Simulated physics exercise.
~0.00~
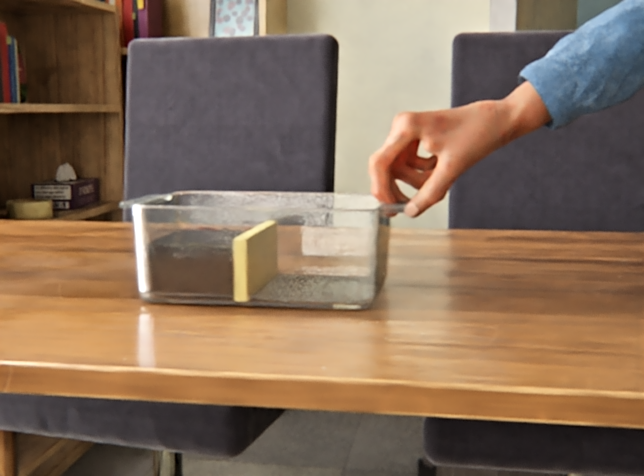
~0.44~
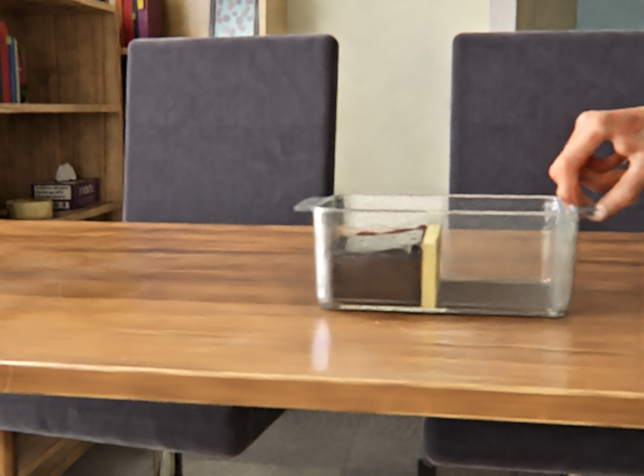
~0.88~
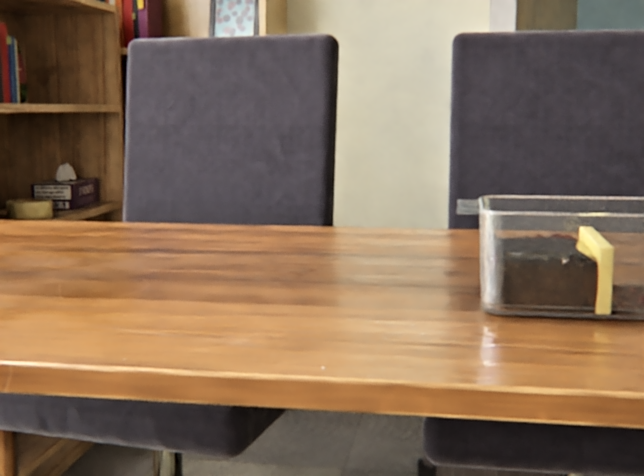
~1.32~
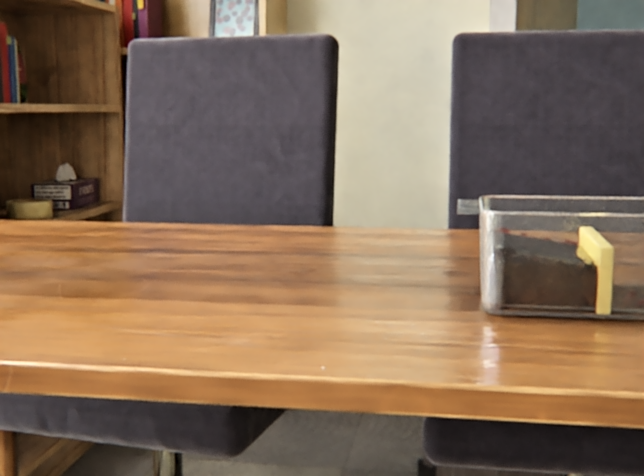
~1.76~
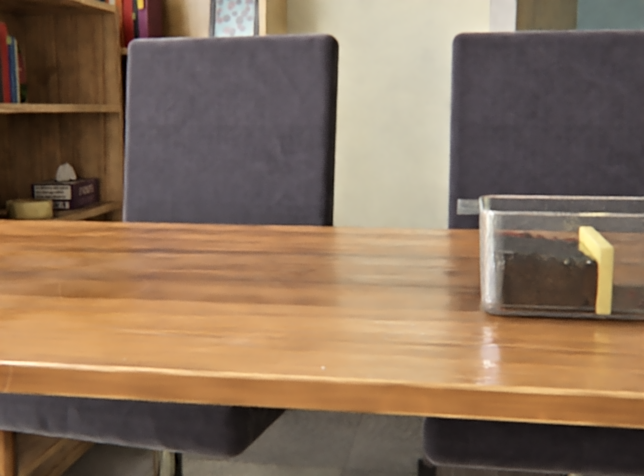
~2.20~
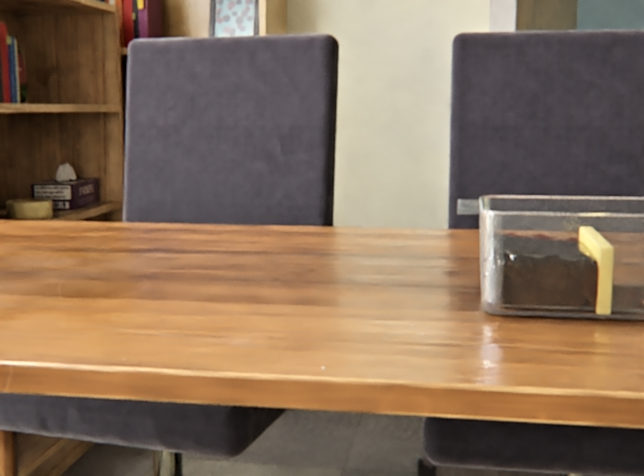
A hand pulls a clear, divided box of dark liquid right across a wooden table.
